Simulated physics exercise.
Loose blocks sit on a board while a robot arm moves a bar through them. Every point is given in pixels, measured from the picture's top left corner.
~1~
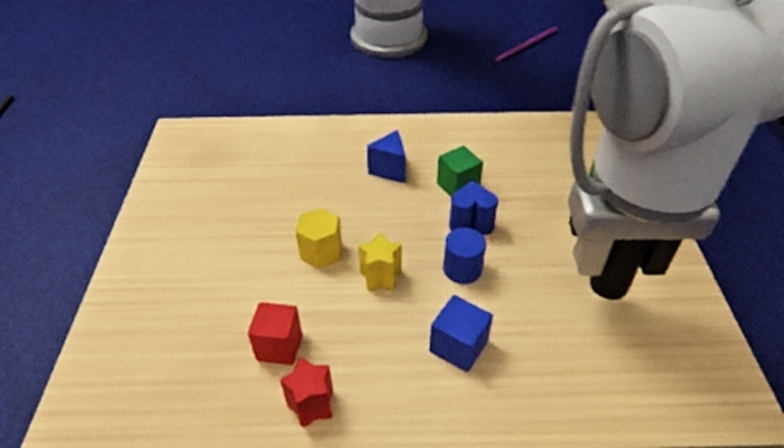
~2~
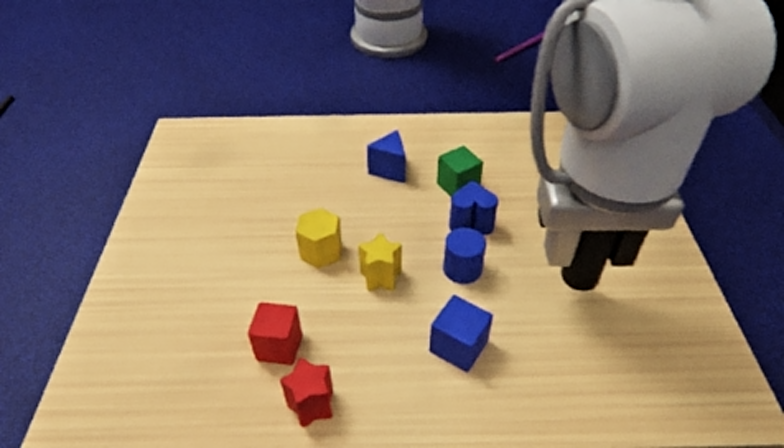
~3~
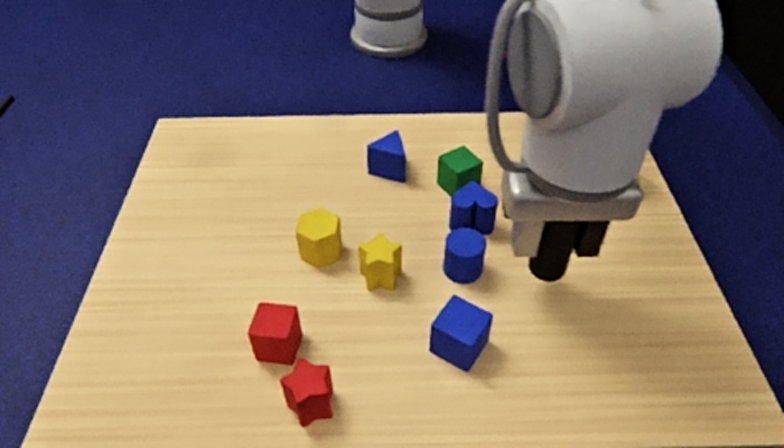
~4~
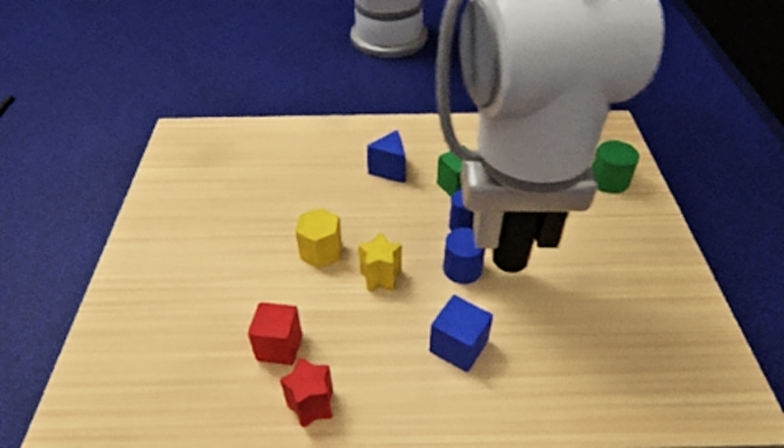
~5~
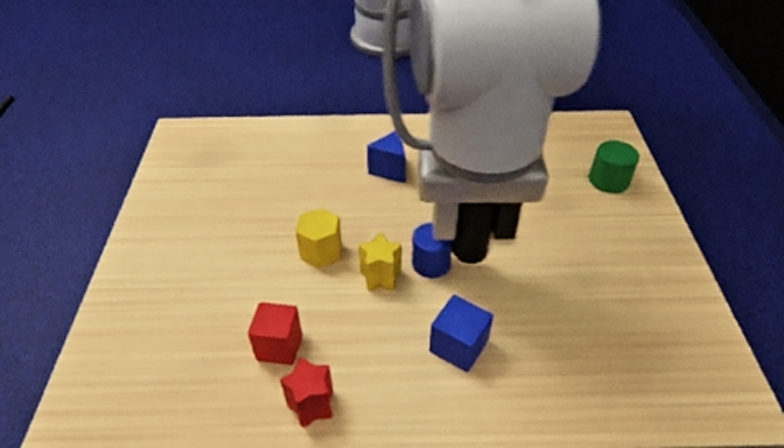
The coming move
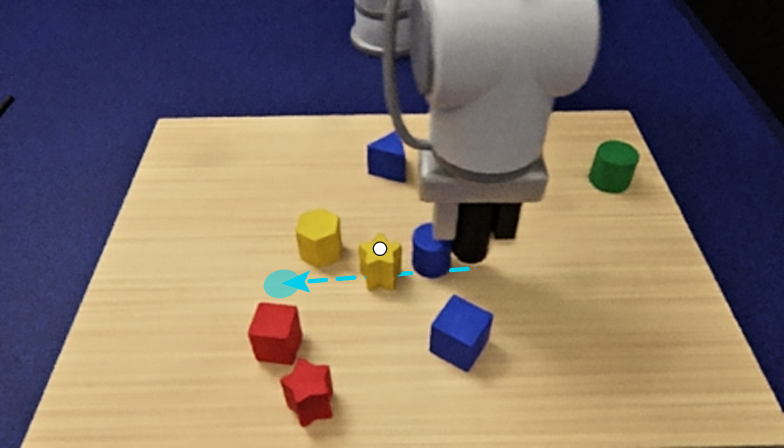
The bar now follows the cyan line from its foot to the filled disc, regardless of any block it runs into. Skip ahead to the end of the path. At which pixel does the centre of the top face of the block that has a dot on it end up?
The point I'd pick in the picture is (240, 264).
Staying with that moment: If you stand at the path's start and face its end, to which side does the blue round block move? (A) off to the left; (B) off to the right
Option B.
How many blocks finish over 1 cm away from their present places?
Blocks that move over 1 cm: Two.
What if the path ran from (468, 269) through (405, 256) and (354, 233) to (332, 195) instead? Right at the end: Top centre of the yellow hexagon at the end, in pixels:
Its top middle: (277, 222).
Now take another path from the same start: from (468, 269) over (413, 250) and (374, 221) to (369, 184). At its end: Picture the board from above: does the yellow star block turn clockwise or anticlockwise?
The turn is anti-clockwise.
Drawn move, from (468, 269) directly to (282, 284); the dot is on the yellow star block.
On the path given first. One third of the way, bar (407, 257); yellow star block (367, 252), turned 15° anticlockwise; blue round block (379, 226).
Two thirds of the way, bar (342, 262); yellow star block (306, 257), turned 30° anticlockwise; blue round block (359, 221).
At the end, bar (278, 267); yellow hexagon still; yellow star block (240, 264), turned 35° anticlockwise; blue round block (359, 221).
